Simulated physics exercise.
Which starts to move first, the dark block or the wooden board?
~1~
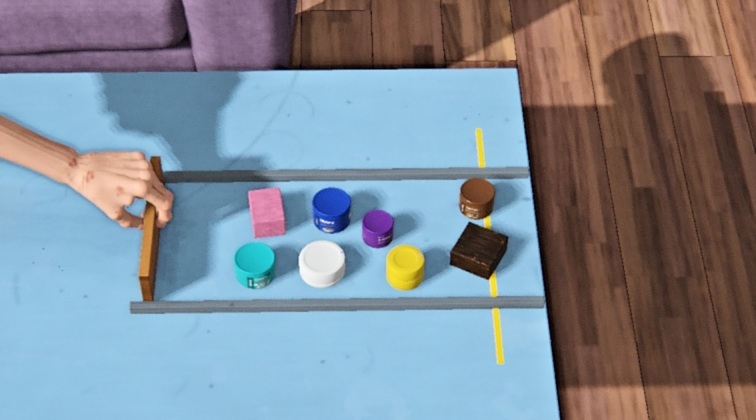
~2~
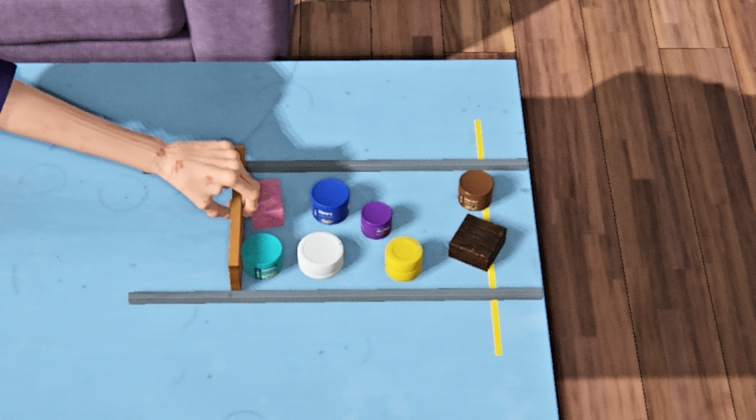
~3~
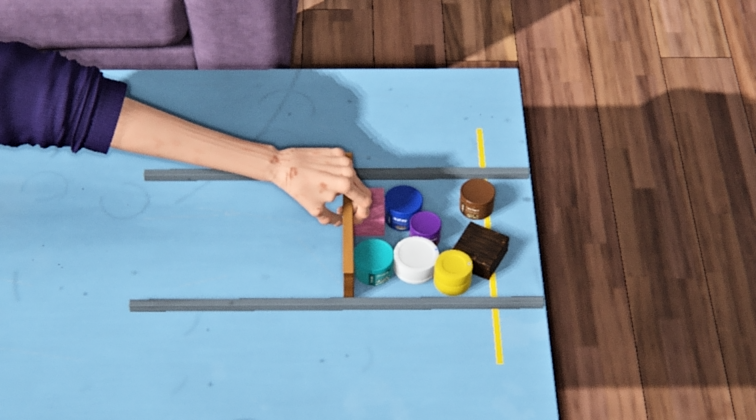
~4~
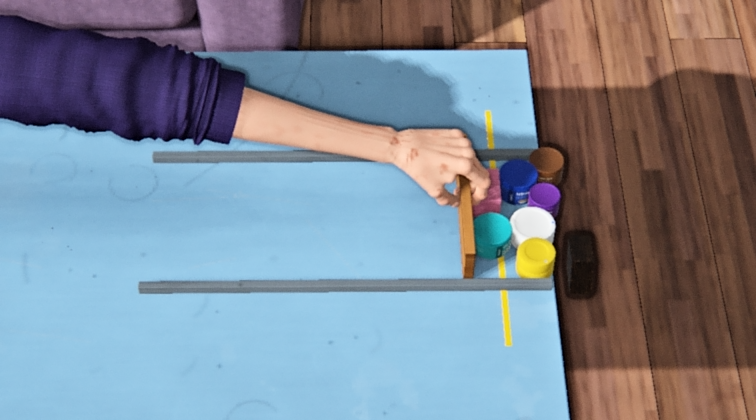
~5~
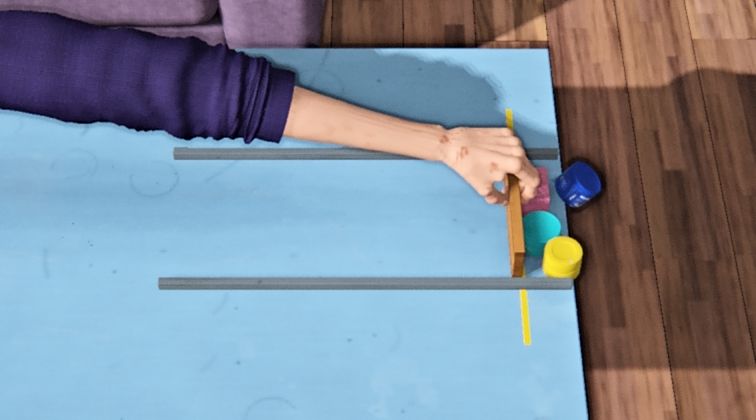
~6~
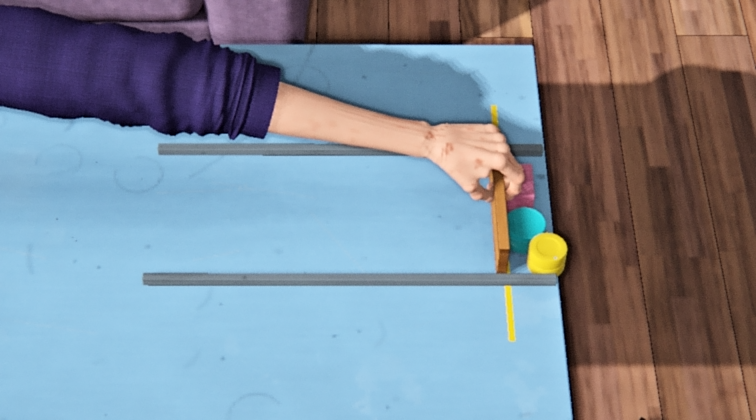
The wooden board starts to move first, pushed to the right by the hand, while the dark block stays still until the bunched things are driven to the table's end.
